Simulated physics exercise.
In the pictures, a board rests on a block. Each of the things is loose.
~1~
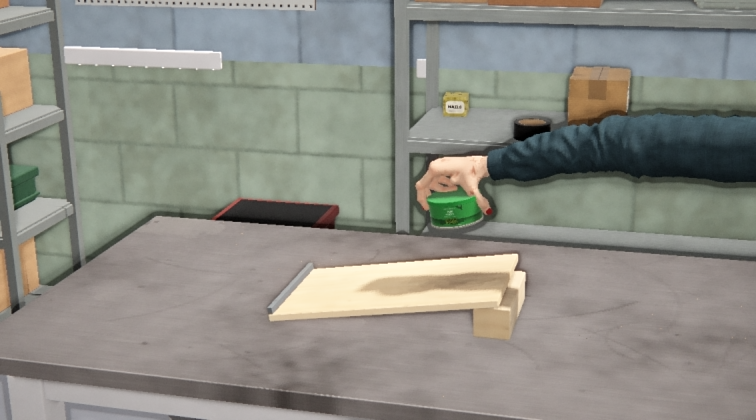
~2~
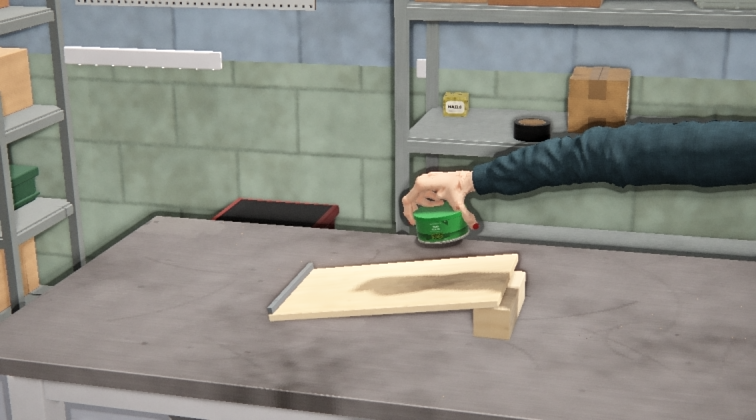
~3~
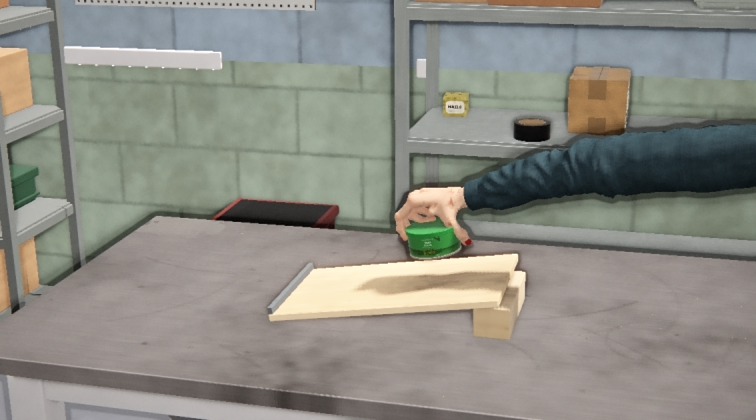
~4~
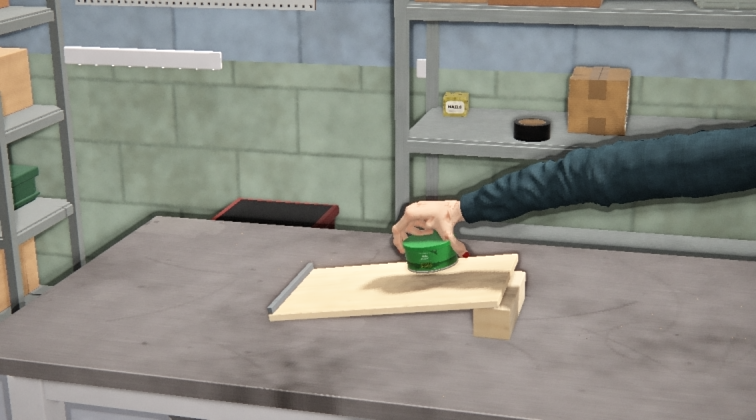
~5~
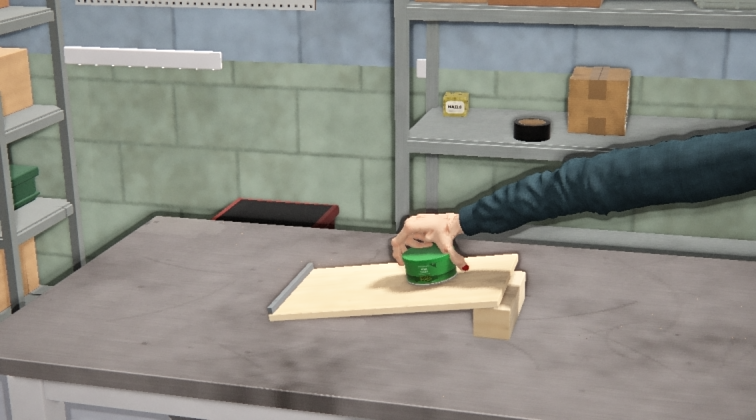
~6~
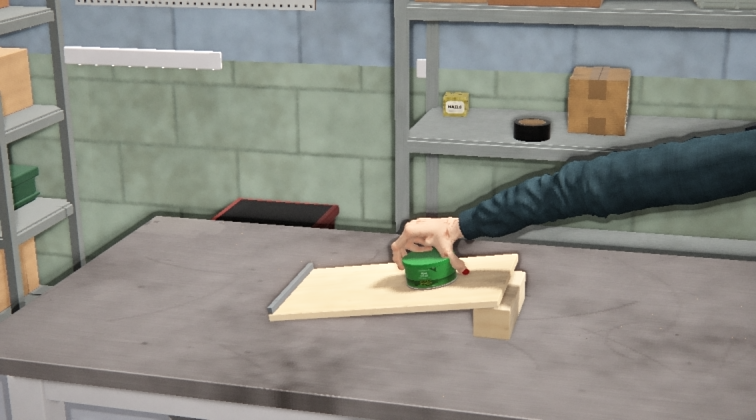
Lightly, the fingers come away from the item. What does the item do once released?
My guess: It holds its position.
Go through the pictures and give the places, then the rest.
In the first picture, still above its spot; green tub (456, 208).
In the second picture, still above its spot; green tub (441, 223).
In the third picture, still above its spot; green tub (434, 238).
In the fourth picture, still above its spot; green tub (431, 252).
In the fifth picture, still above its spot; green tub (430, 264).
In the sixth picture, set down, still held; green tub (430, 268).
Then, 0.20 s later than the last frame, all is still.
Then, 0.50 s later than the last frame, green tub resting near (430, 268).
When it is over, it is as before. End places, in pixels of the last picture, green tub near (429, 268). The green tub keeps its place.
